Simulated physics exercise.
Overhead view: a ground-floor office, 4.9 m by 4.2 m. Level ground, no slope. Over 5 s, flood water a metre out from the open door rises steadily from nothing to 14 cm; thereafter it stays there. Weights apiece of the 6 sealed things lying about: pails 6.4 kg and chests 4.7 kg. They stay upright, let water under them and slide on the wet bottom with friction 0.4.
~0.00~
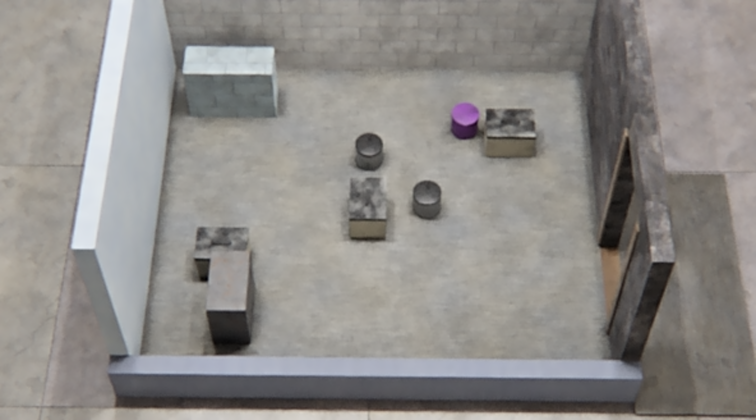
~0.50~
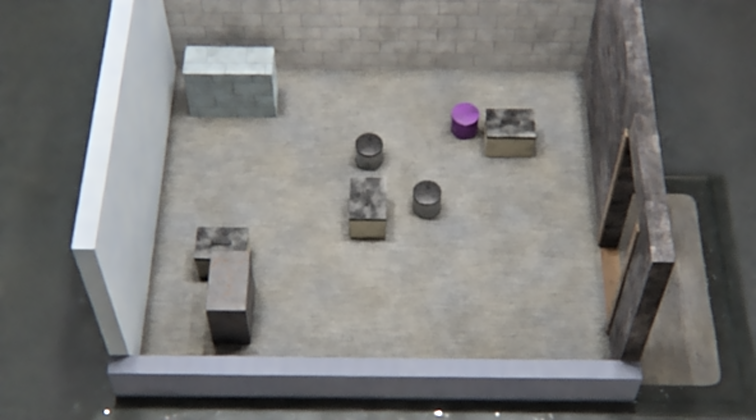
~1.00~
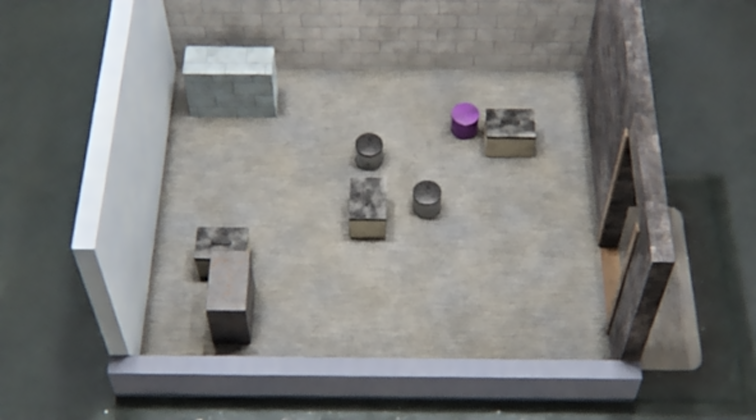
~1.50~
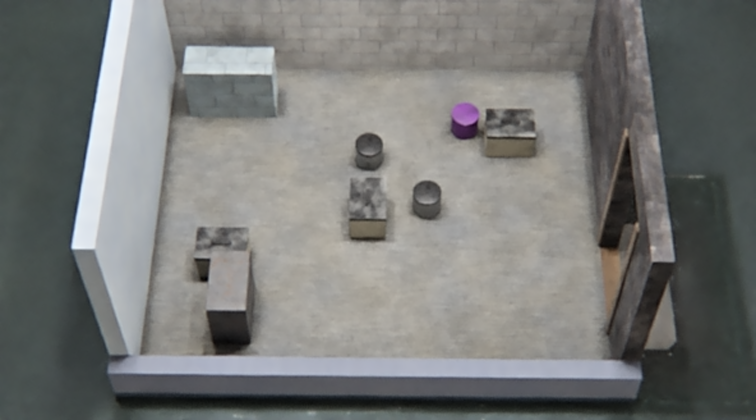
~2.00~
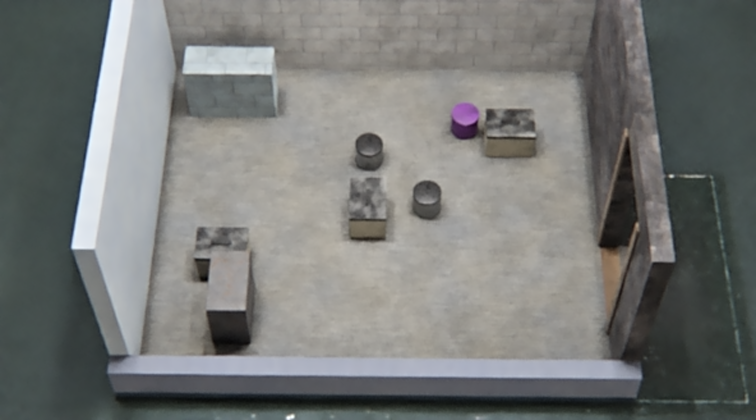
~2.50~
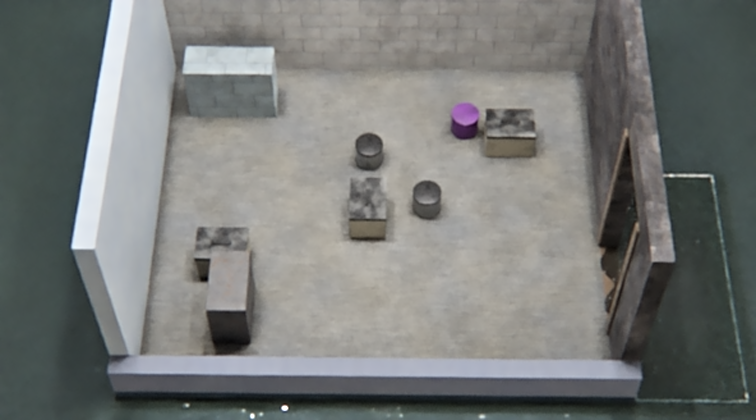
To begin with, a roofless room holding a purple pail, two dark round pails and several blocky chests stands on pale ground. The ground outside then turns dark green, and a pale patch beyond the right-hand doorway shrinks away, leaving a thin outline, while nothing inside the room shifts.
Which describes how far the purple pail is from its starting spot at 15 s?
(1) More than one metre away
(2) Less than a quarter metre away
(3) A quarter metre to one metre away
Option 2: Less than a quarter metre away.
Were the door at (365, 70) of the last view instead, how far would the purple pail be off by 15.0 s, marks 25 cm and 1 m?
You'd see the purple pail hardly budge.
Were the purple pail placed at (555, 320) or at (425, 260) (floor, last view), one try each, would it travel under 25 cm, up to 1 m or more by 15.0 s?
First try: It inches along; second try: It scarcely moves.
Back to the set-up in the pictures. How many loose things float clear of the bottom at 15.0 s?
The count is 2.
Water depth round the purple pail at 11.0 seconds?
Around 2 cm.
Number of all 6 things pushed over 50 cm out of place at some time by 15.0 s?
That makes 2.
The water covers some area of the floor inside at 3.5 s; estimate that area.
That flooded area is roughly 1.0 m2.
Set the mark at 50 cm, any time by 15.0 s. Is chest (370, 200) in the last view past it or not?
It is beyond.
After 3.5 s the purple pail is near (466, 114), 0.0 m from its start, aground; 0 afloat.
After 6.8 s the purple pail is near (466, 114), 0.0 m from its start, aground; 0 afloat.
After 11.0 s the purple pail is near (466, 114), 0.0 m from its start, aground; 1 afloat.
After 15.0 s the purple pail is near (466, 114), 0.0 m from its start, aground; 2 afloat.
